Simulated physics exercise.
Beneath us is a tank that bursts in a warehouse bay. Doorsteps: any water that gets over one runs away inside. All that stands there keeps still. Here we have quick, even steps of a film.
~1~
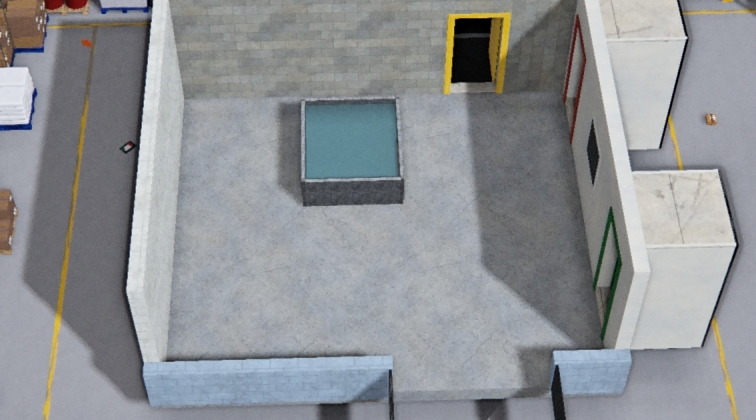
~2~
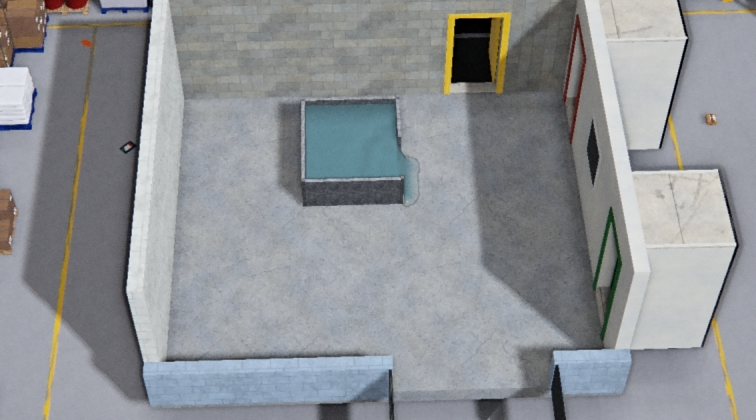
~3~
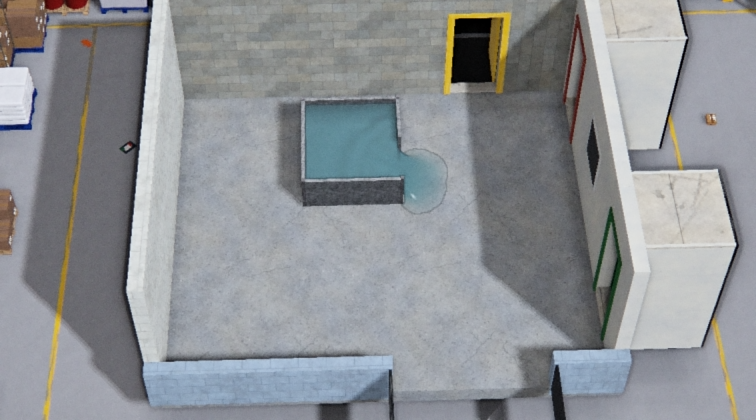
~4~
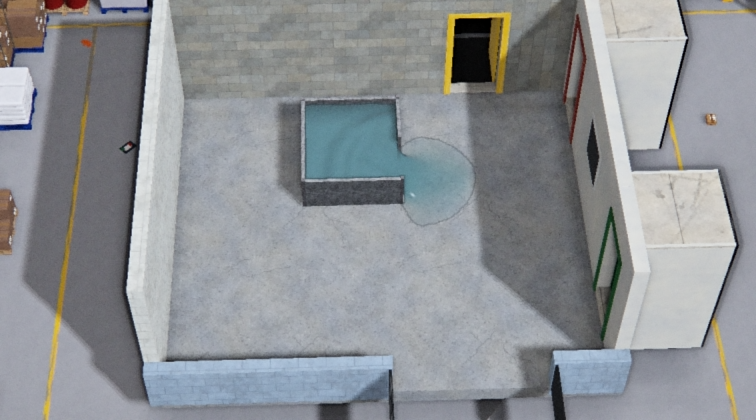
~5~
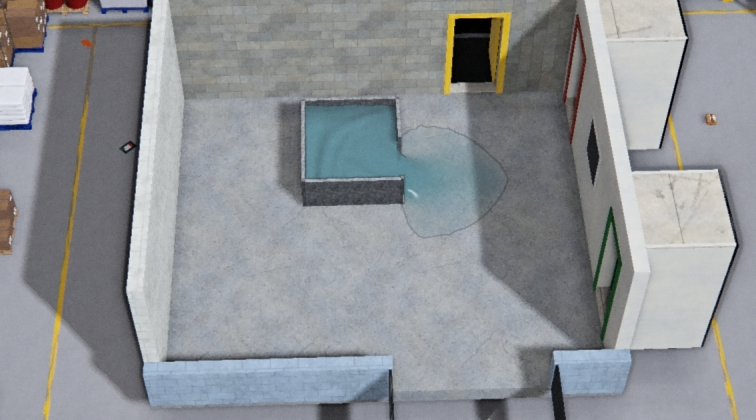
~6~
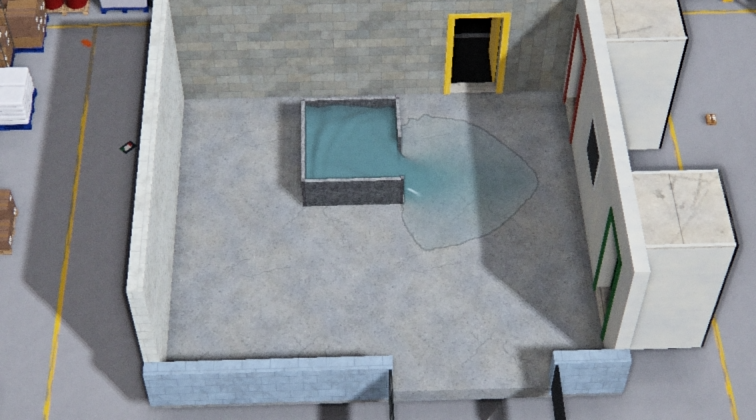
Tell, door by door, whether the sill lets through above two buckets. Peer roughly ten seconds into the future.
Outcome: The red door never exceeds two buckets; the green door never exceeds two buckets; the yellow door exceeds two buckets.
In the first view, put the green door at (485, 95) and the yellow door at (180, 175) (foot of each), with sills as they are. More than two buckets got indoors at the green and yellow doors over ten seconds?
Outcome - green: Comes in under it, yellow: Comes in under it.
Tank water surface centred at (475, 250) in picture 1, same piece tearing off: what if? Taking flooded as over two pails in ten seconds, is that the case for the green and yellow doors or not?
Door check - the green one crosses the line, the yellow one crosses the line.
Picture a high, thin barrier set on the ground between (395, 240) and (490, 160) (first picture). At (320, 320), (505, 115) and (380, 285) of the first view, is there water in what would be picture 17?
The first spot is untouched, the second swamped, the third untouched.
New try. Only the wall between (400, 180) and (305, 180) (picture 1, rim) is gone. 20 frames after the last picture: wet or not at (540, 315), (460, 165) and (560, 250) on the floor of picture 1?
Submerged, bone-dry, bone-dry.
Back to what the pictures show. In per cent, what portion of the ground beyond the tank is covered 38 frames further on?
My estimate is close to 50 per cent.
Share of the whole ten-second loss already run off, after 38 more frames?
Some 40 per cent.
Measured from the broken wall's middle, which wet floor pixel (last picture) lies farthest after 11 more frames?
Somewhere near (595, 336).
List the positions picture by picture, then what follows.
In the first frame, the water tank at (352, 141) is whole and still.
In the second frame, water pours out at (399, 173) and has run to (406, 159).
In the third frame, water pours out at (399, 175) and has run to (439, 161).
In the fourth frame, water pours out at (399, 175) and has run to (468, 167).
In the fifth frame, water pours out at (399, 175) and has run to (501, 174).
In the sixth frame, water pours out at (399, 175) and has run to (532, 186).
A moment on, water covers 25 % of the floor; the red door wet at the sill, nothing in, the green door not reached, the yellow door not reached.
Next, water covers 30 % of the floor; the red door wet at the sill, nothing in, the green door wet at the sill, nothing in, the yellow door wet at the sill, nothing in.
Then, water covers 35 % of the floor; the red door under two buckets in, the green door wet at the sill, nothing in, the yellow door under two buckets in.
Later, water covers 50 % of the floor; the red door under two buckets in, the green door wet at the sill, nothing in, the yellow door under two buckets in.
In the end, water covers 75 % of the floor; the red door under two buckets in, the green door wet at the sill, nothing in, the yellow door over two buckets in.
